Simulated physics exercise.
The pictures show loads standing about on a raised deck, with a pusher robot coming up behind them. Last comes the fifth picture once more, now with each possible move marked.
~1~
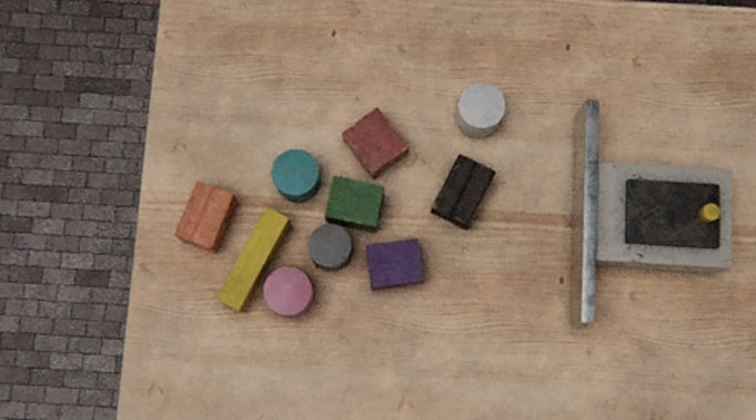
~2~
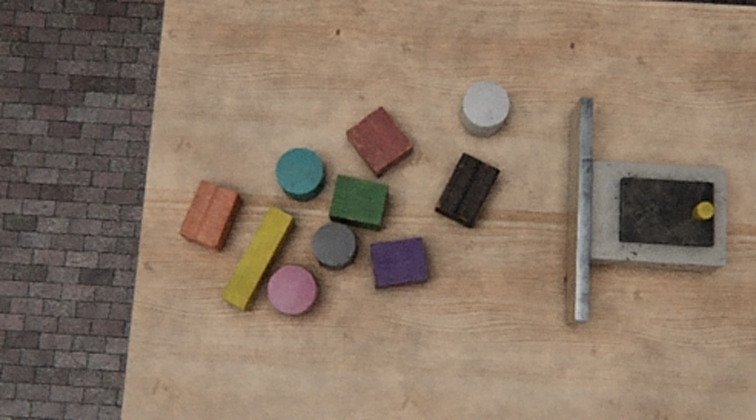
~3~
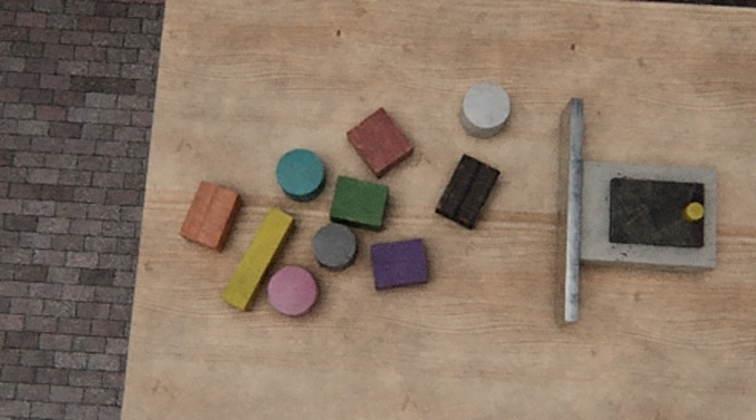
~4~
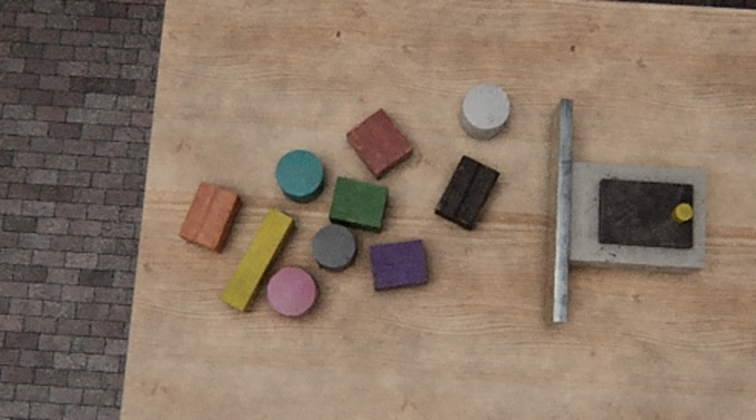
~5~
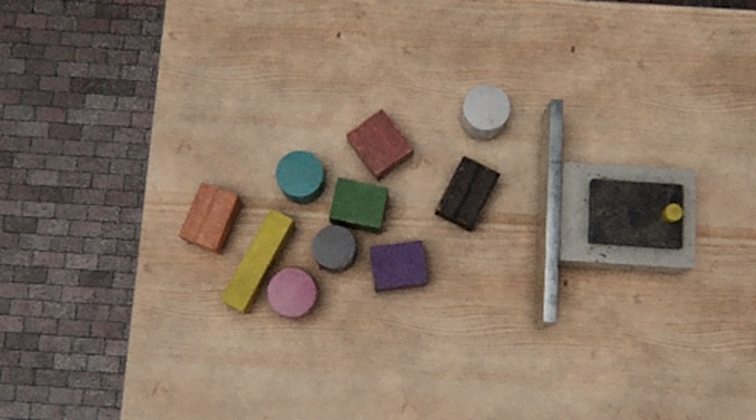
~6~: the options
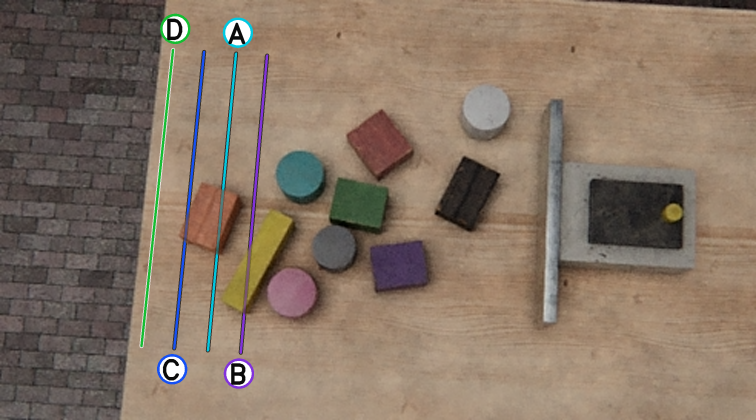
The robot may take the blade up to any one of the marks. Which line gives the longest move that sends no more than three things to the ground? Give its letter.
The farthest such stop is A.
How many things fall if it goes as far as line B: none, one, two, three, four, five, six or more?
In all, one.
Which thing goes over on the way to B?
The orange crate goes over.
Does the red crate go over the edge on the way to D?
By then, yes.
On the marked copy, A at (222, 198); B at (254, 200); C at (190, 196); D at (158, 194).
Taking A. A third of the way, robot (509, 206); white canister (409, 108); red crate (373, 141).
Two thirds of the way, robot (388, 198); orange crate (171, 218); yellow stick (198, 261).
When it is over, robot (295, 192); yellow stick over the edge; orange crate over the edge; two fallen.
As for the rest, B is within the limit but short; C drops five; D drops nine.
